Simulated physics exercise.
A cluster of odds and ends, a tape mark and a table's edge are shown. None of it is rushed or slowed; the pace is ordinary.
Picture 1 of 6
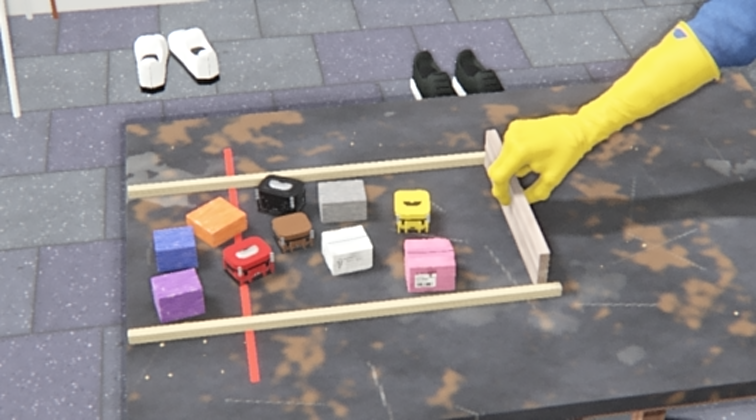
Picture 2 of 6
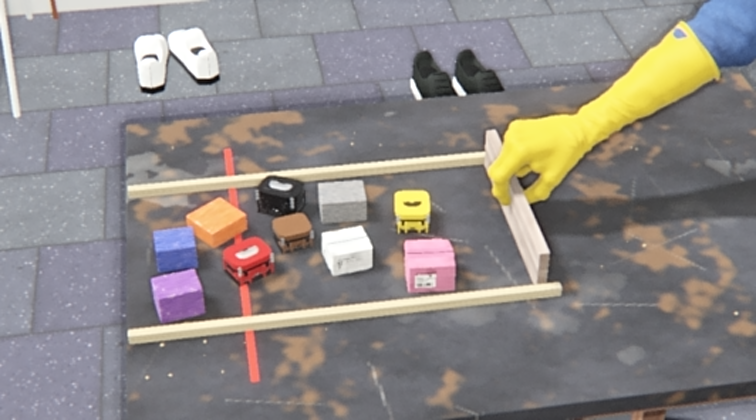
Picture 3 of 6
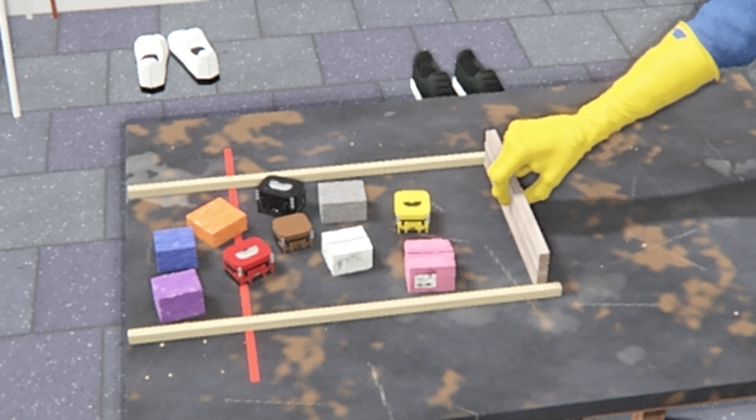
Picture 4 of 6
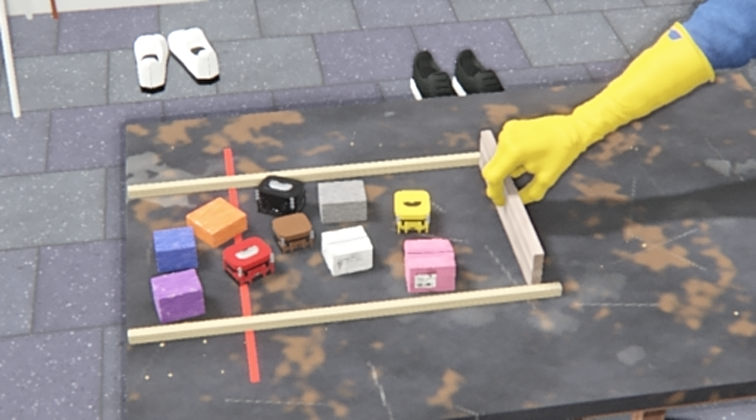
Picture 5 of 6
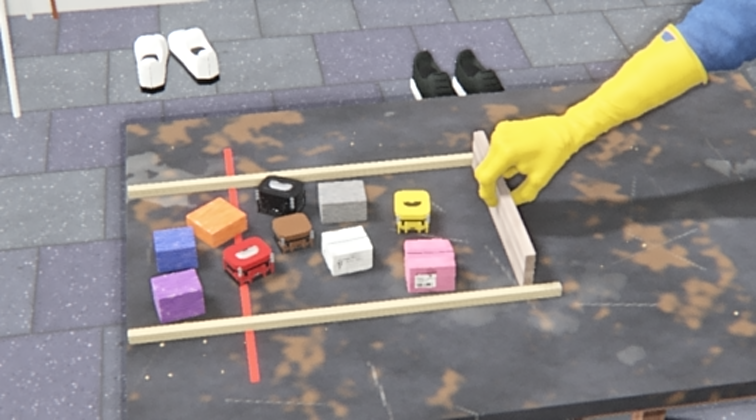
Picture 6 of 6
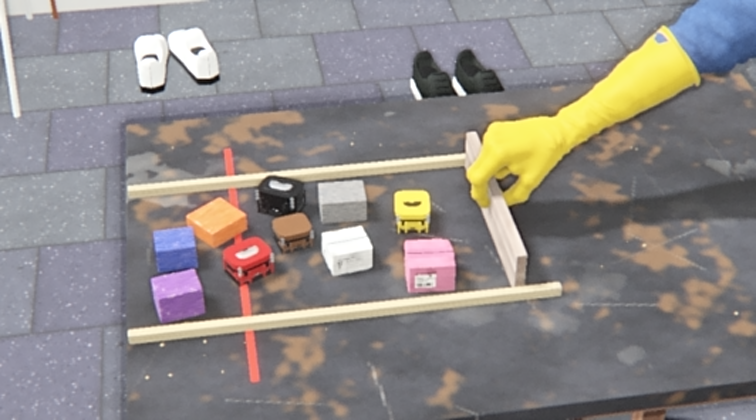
On a dark, worn tabletop, a yellow-gloved hand slides a wooden board slightly left toward motionless small cases and colourful blocks.
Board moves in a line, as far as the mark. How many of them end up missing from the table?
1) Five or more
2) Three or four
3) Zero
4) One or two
Zero (3).
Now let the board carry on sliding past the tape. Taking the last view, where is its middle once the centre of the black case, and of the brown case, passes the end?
Near (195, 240) and (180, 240).
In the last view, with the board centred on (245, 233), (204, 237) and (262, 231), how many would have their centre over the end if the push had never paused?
Per position: 0 / 2 / 0.
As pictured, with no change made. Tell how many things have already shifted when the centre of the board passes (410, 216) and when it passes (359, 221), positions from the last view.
The first number is 2, the next one 5.
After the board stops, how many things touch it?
Result: 4 in all.
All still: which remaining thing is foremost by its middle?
Blue block.
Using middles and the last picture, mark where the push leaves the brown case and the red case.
Around (189, 248), then around (173, 274).
Soon after, none off yet; purple block at rest near (178, 296); blue block at rest near (176, 249); orange block at rest near (217, 222).
At rest, the number that fall off is zero.
